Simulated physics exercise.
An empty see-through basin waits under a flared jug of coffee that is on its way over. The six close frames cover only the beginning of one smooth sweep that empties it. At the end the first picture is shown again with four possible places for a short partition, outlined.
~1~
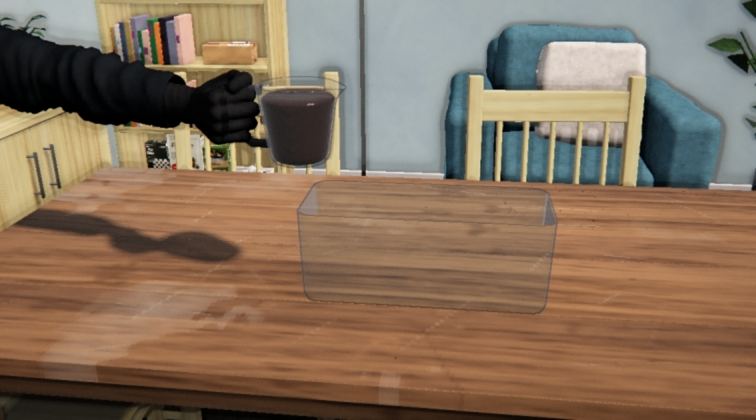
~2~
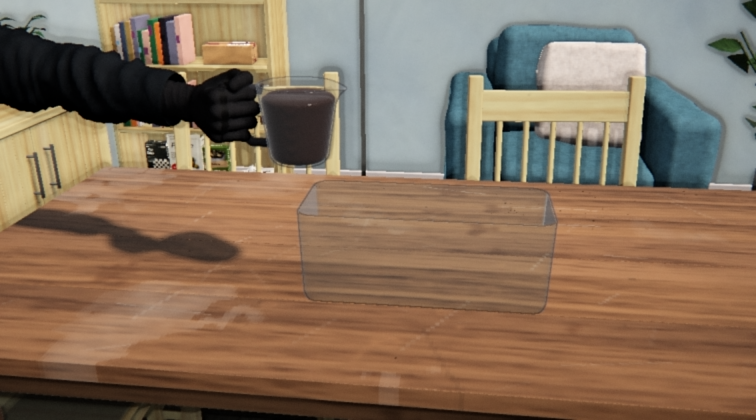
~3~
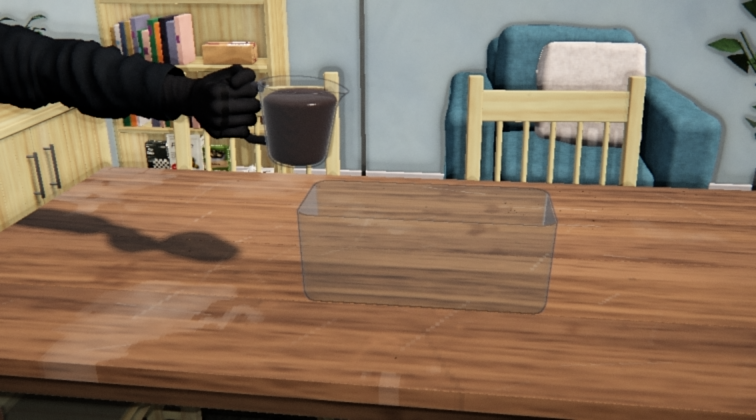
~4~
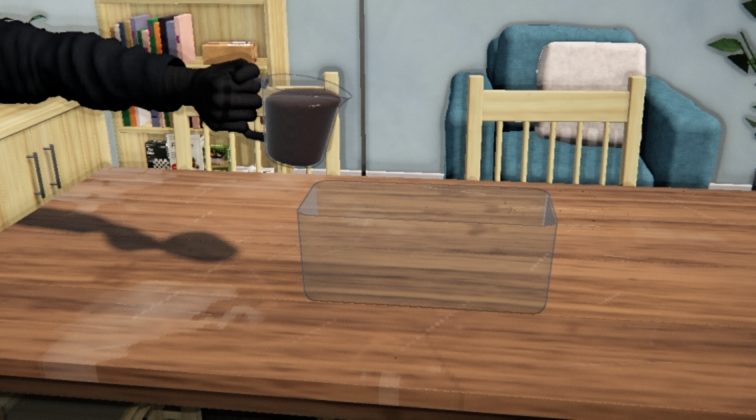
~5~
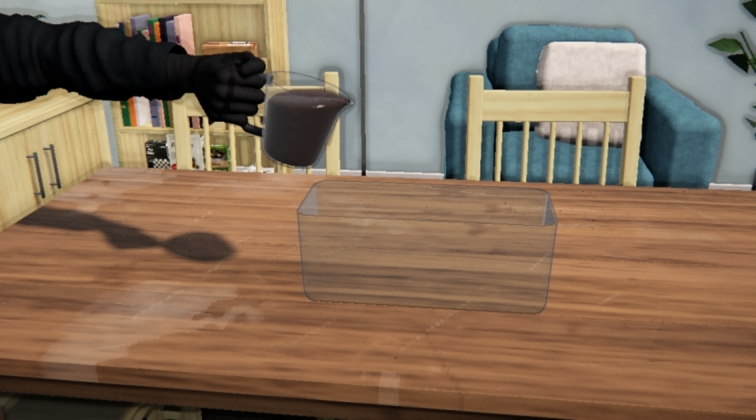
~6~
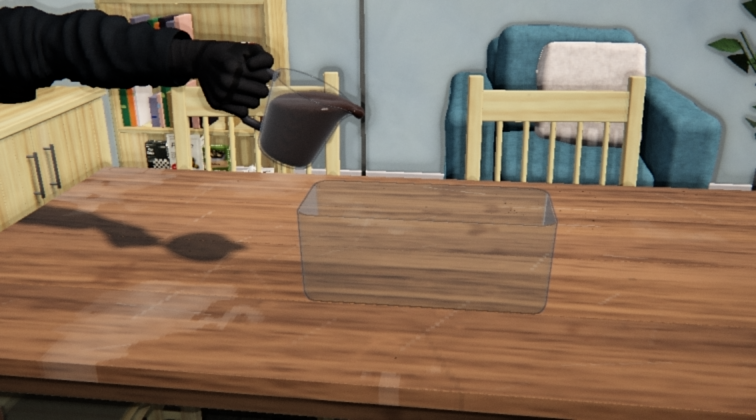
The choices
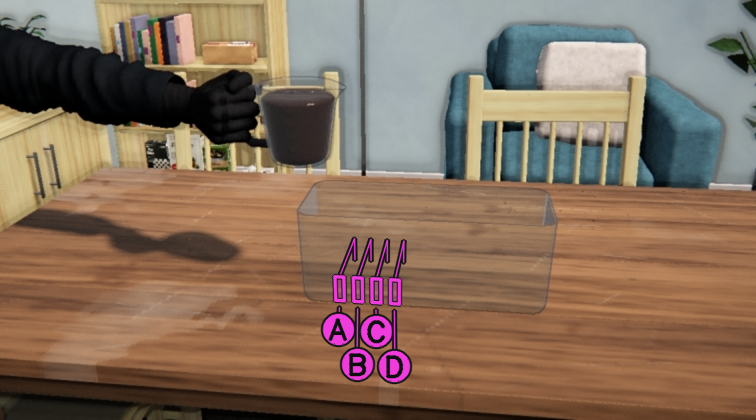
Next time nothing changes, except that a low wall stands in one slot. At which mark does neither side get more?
D beats the others.
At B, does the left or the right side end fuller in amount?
More ends on the right.
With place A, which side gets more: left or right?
More ends on the right.
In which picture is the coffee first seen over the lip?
Picture 6.
On the marked copy, A at (339, 307); B at (357, 308); C at (375, 309); D at (394, 310).
If A is chosen, about 3 % ends left of the wall and 97 % right of it.
If B is chosen, about 5 % ends left of the wall and 94 % right of it.
If C is chosen, about 19 % ends left of the wall and 80 % right of it.
If D is chosen, about 50 % ends left of the wall and 49 % right of it.
